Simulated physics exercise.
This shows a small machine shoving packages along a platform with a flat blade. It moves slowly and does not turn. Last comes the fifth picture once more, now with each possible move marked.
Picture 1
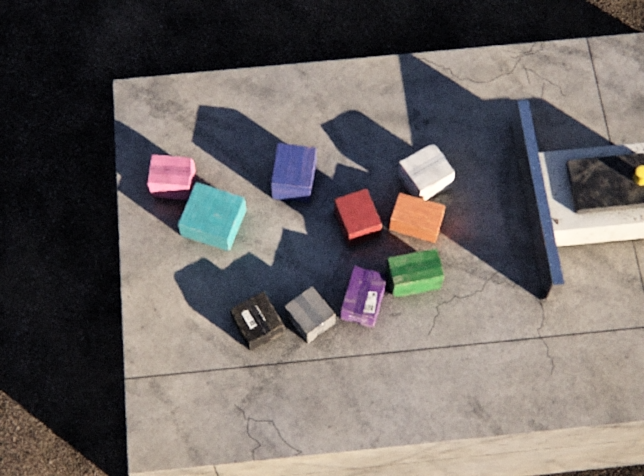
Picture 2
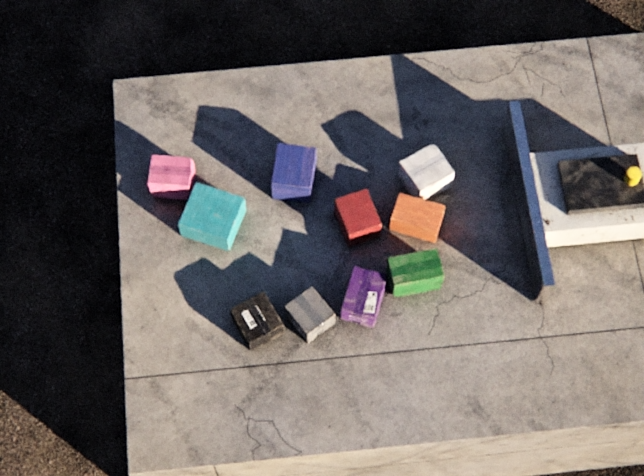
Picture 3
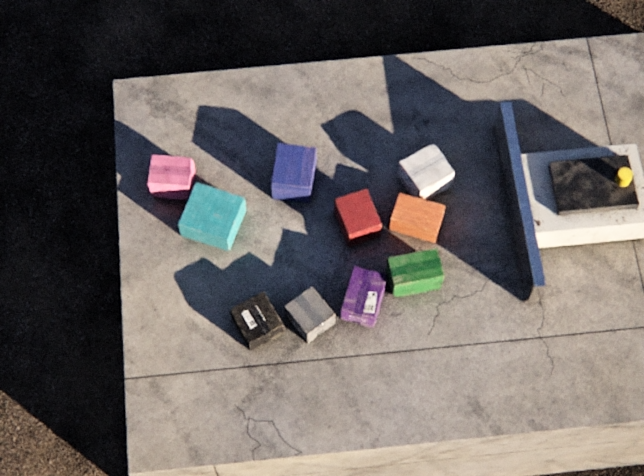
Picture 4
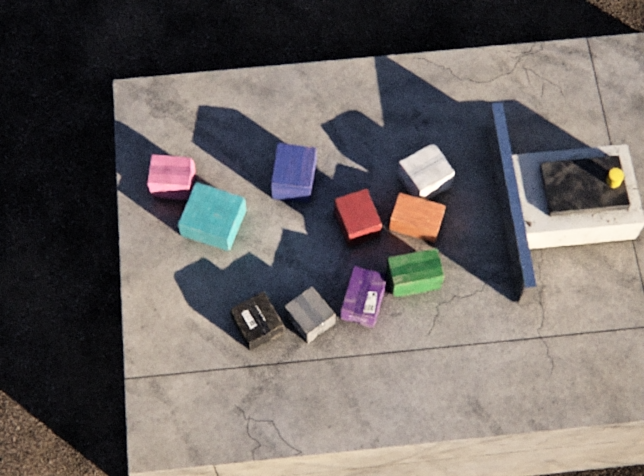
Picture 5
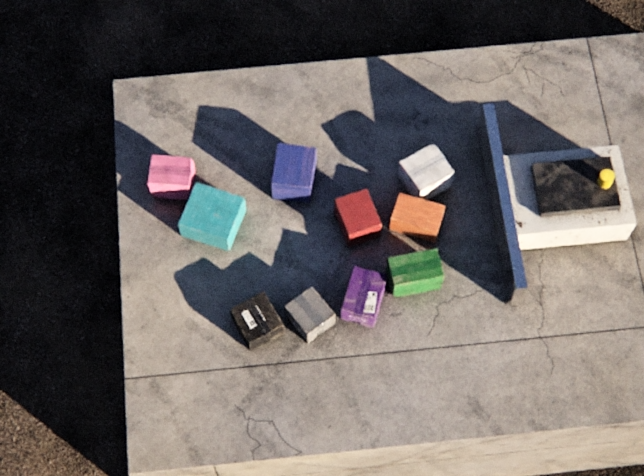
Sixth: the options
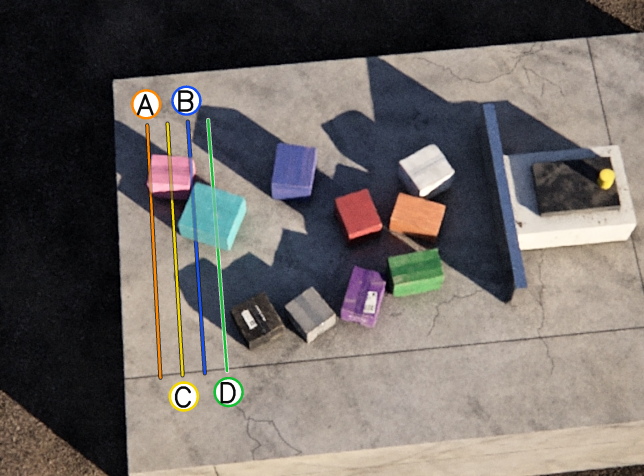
The footage shows a small white machine with a long blue blade creeping left across a sunlit concrete platform toward a scattered group of ten colored boxes, which all stay still as the gap between blade and boxes narrows slightly.
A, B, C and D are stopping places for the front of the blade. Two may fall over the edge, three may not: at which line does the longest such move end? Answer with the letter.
At B, and not beyond.
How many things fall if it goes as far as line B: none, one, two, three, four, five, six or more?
Two.
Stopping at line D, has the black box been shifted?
By then, yes.
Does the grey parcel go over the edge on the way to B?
No.
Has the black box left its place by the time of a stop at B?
Yes.
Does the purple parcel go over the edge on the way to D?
No.
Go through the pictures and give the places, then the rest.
The first picture shows red crate (357, 217); orange crate (417, 218); grey parcel (310, 315).
The second picture shows robot (597, 184); green parcel (414, 273).
The third picture shows robot (587, 185); black box (257, 322).
The fourth picture shows robot (578, 186); blue crate (294, 173).
The fifth picture shows robot (570, 186); purple parcel (363, 298); red crate (357, 217); orange crate (417, 218).
On the marked copy, A at (154, 246); B at (196, 242); C at (175, 244); D at (217, 240).
Following B. Soon after the start, robot (459, 197); grey parcel (301, 321); purple parcel (334, 307).
Later, robot (349, 207); pink box (153, 173); turquoise crate (166, 223).
In the end, robot (263, 215); pink box over the edge; turquoise crate over the edge; two fallen.
As for the rest, A drops four; C drops four; D is within the limit but short.
